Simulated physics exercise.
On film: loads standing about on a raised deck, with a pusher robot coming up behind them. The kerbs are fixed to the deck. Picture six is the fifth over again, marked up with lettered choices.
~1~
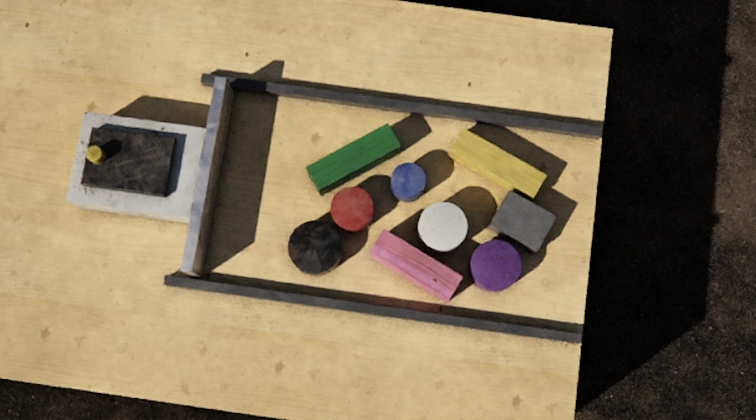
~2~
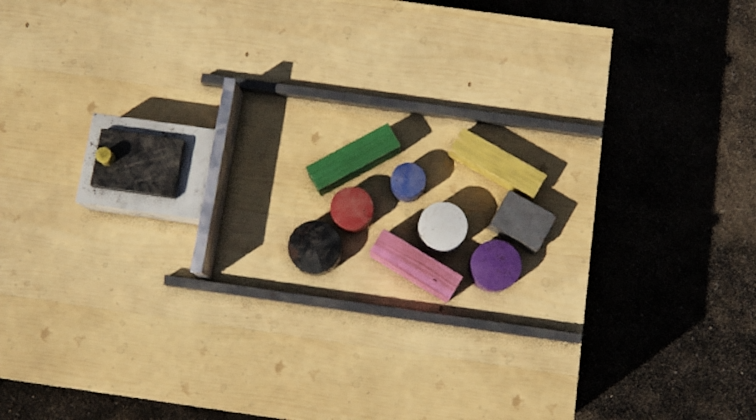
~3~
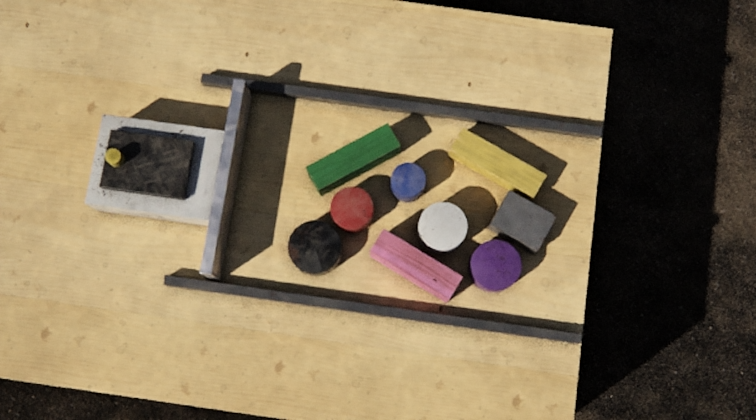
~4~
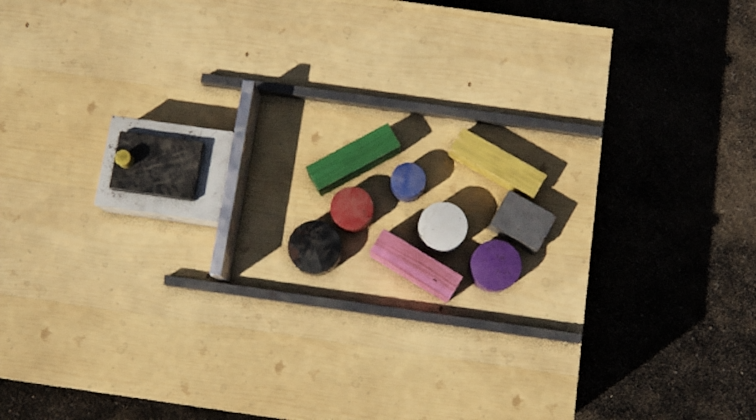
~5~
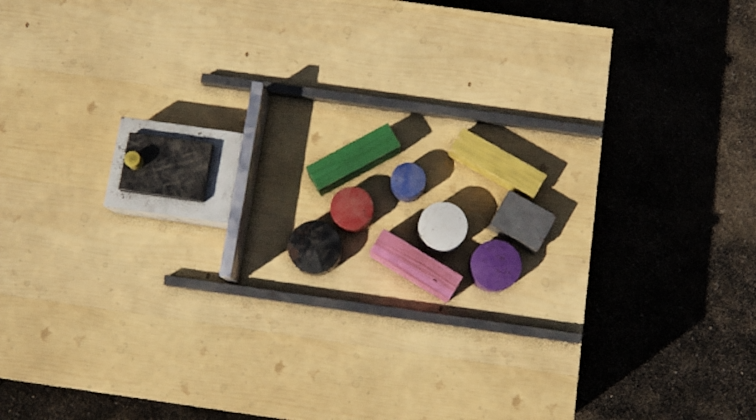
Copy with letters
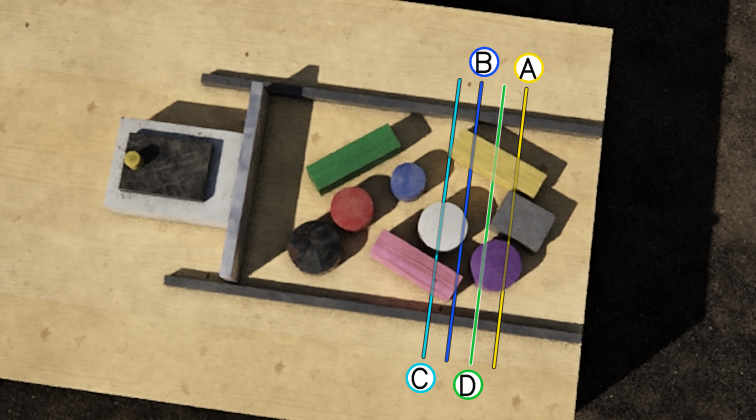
A pusher robot with a wide grey blade crept slowly to the right between two dark rails on a wooden deck, closing in on the coloured blocks and discs, which all stayed still.
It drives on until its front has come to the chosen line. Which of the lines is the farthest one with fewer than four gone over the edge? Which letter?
No fourth one falls up to A.
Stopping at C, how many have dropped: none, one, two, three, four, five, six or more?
The count is none.
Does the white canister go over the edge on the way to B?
No.
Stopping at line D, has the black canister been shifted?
Yes.
On the copy, A at (511, 224); B at (465, 218); C at (442, 215); D at (488, 221).
On A. First, robot (269, 181); pink stick (433, 269); black canister (364, 257).
Then, robot (366, 195); grey crate (555, 220); purple canister (535, 262).
Finally, robot (442, 205); purple canister over the edge; grey crate over the edge; two fallen.
By contrast, B is within the limit but short; C is within the limit but short; D is within the limit but short.
